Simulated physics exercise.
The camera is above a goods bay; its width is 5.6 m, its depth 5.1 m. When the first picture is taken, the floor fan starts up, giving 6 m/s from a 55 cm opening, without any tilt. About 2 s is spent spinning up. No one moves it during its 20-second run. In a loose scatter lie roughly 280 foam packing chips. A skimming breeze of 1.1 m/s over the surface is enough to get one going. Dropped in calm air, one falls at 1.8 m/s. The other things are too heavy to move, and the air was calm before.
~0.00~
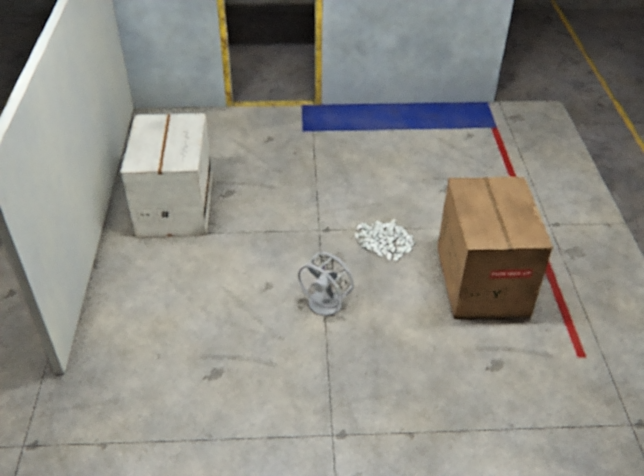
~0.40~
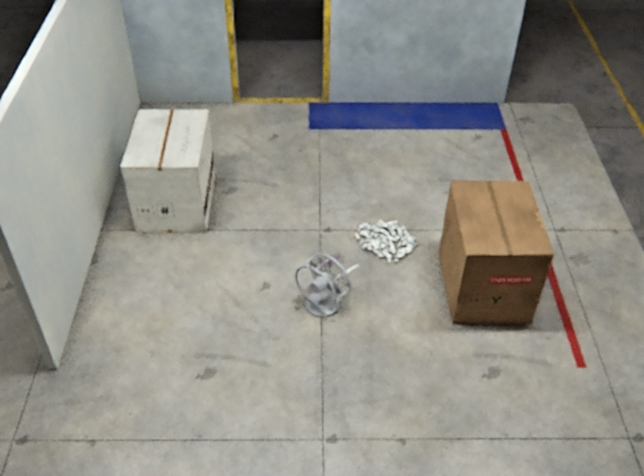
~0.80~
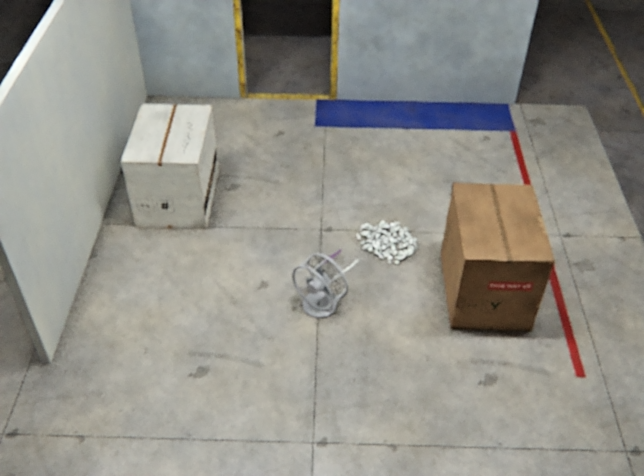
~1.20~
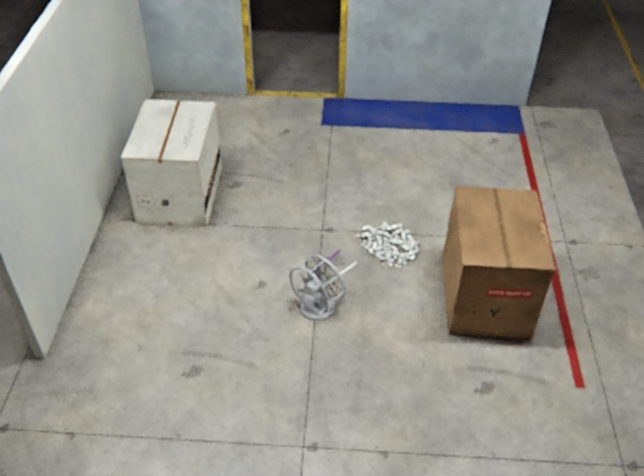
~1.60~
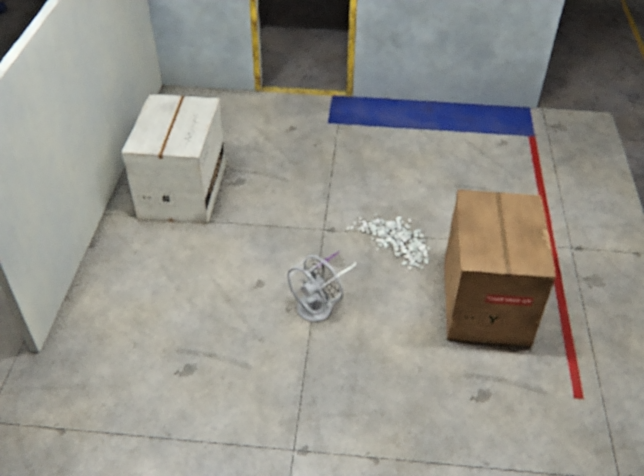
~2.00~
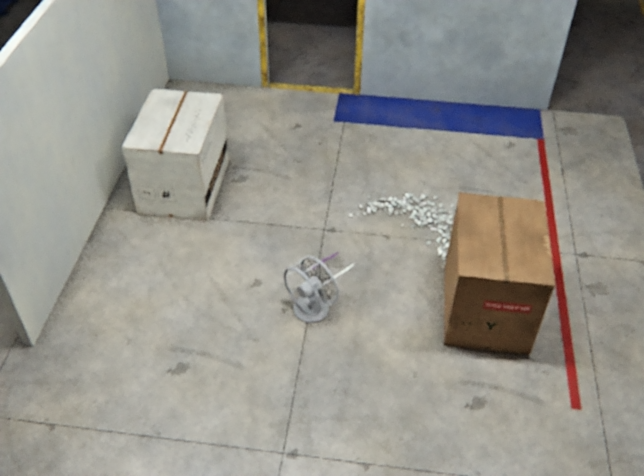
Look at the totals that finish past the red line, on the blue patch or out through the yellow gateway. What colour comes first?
Top colour: Red.
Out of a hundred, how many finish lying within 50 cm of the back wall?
40 per cent.
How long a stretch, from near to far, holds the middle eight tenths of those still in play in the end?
Roughly 2.0 m.
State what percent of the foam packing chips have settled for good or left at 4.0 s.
Roughly 40 per cent of them.
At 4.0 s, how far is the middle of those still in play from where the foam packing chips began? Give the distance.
Roughly 2.8 m from where they started.
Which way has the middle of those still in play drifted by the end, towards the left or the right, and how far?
I'd say a right-hand move of around 0.2 m.
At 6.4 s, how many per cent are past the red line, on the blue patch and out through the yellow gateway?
50 % red, 30 % blue, 0 % yellow.
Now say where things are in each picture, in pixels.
In the first frame, the middle of the foam packing chips is near (384, 239), none has stirred yet and the mouth of the floor fan is at (326, 280).
In the second frame, the middle of the foam packing chips is near (386, 239), none has stirred yet, the blue patch is centred on (406, 116), the yellow gateway is centred on (281, 102) and the red line is centred on (534, 210).
In the third frame, the middle of the foam packing chips is near (387, 240), none has stirred yet, the top of a large carton is at (501, 220) and the top of a large carton is at (168, 132).
In the fourth frame, the middle of the foam packing chips is near (388, 242) and none has stirred yet.
In the fifth frame, the middle of the foam packing chips is near (398, 237), the farthest in sight from the floor fan is at (410, 221) and about 75 % have left their places.
In the sixth frame, the middle of the foam packing chips is near (426, 217), the farthest in sight from the floor fan is at (452, 206) and all have left their places.
After 4.0 s the count stands so, 29 % are on the blue patch, 0 % out through the yellow gateway and 50 % past the red line; the middle of those still in play is near (467, 119).
After 6.4 s the count stands so, 29 % are on the blue patch, 0 % out through the yellow gateway and 55 % past the red line; the middle of those still in play is near (461, 119).
After 11.0 s the count stands so, 35 % are on the blue patch, 0 % out through the yellow gateway and 56 % past the red line; the middle of those still in play is near (435, 101).
After 20.0 s, at the end, 36 % are on the blue patch, 0 % out through the yellow gateway and 58 % past the red line; the middle of those still in play is near (412, 100).
